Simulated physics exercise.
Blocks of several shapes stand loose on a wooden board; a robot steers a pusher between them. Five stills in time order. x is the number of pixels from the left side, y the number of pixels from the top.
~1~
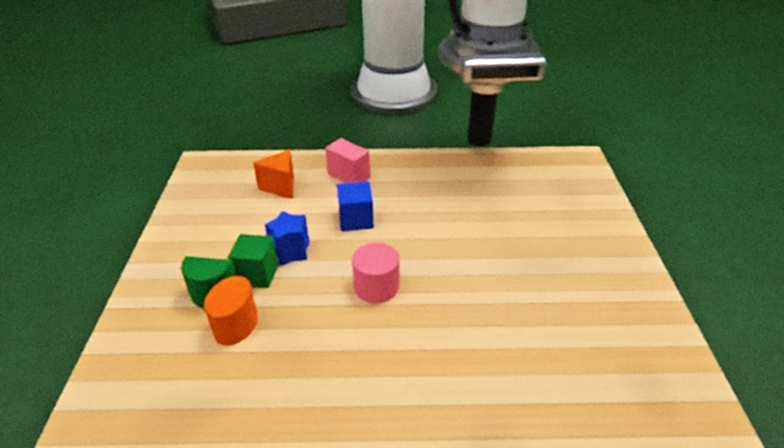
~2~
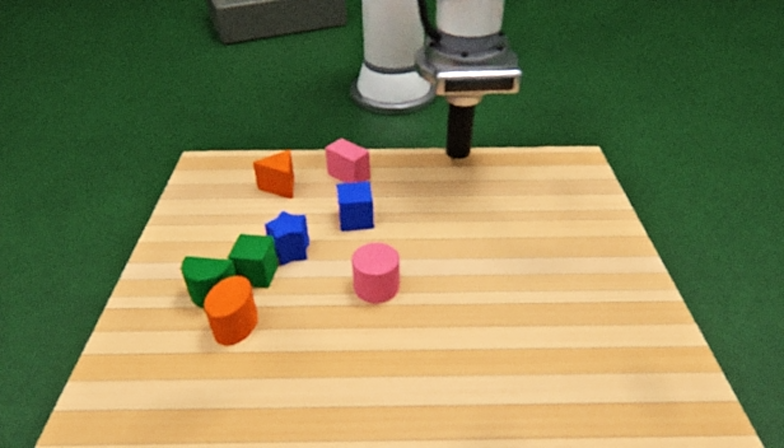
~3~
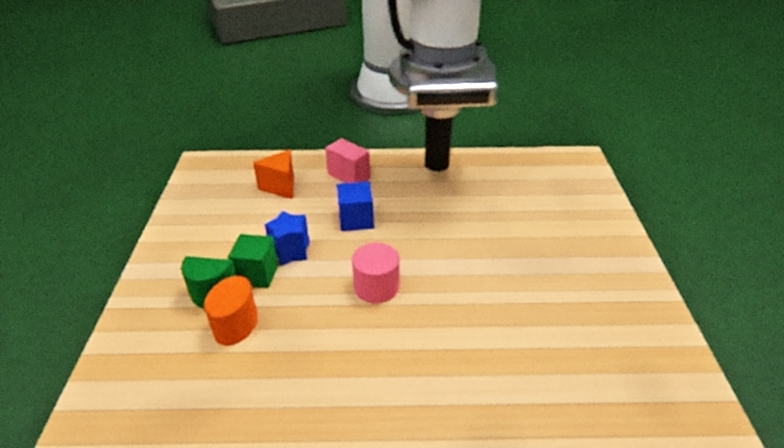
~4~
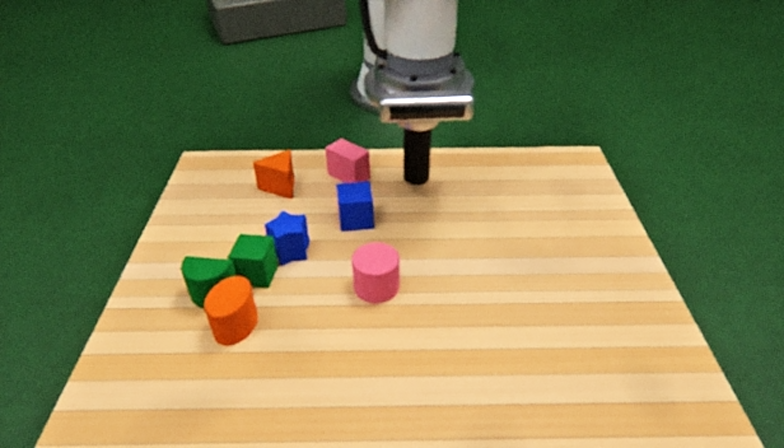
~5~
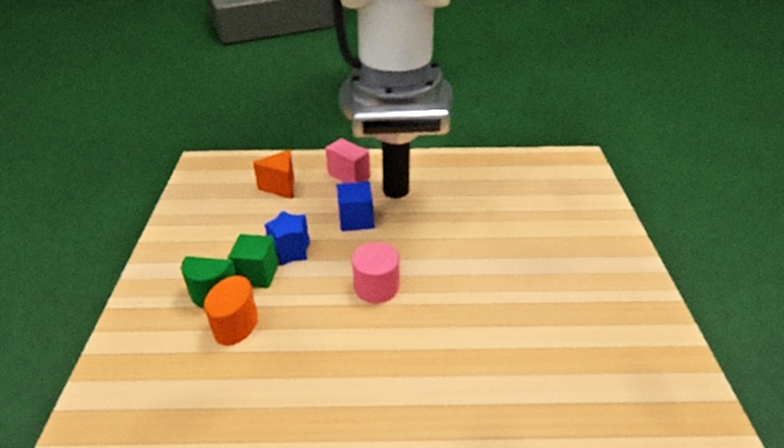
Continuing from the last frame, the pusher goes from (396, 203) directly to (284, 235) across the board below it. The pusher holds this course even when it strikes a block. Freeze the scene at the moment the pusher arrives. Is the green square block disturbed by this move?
That block slides.
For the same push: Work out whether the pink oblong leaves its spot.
Once the pusher is done, the pink oblong remains in the old spot.
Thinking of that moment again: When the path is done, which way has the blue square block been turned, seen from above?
It is turned anticlockwise.
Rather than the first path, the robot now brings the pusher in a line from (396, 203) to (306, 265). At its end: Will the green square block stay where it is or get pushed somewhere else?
Displaced.
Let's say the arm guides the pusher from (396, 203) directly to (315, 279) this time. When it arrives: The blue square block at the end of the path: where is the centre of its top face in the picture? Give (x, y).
My best guess is (331, 199).
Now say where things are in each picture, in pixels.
In the first picture, pusher tip (479, 140); block tops, green D-shaped block (203, 267); green square block (251, 246); blue star (286, 223); pink oblong (347, 149); blue square block (354, 192).
In the second picture, pusher (458, 153); blocks unchanged.
In the third picture, pusher (437, 165); blocks unchanged.
In the fourth picture, pusher (416, 178); blocks unchanged.
In the fifth picture, pusher (396, 191); green D-shaped block (203, 267); green square block (251, 246); blue star (286, 223); pink oblong (347, 149); blue square block (354, 192).
On the path given first. One third of the way, pusher (359, 201); blue square block (335, 200), turned 30° anticlockwise.
Two thirds of the way, pusher (322, 212); green D-shaped block (200, 270), turned 15° clockwise; green square block (237, 252), turned 20° clockwise; blue star (277, 236); blue square block (307, 216), turned 80° anticlockwise.
At the end, pusher (282, 223); green D-shaped block (194, 273), turned 30° clockwise; green square block (232, 259), turned 40° clockwise; blue star (273, 251); pink oblong in place; blue square block (294, 225), turned 105° anticlockwise.
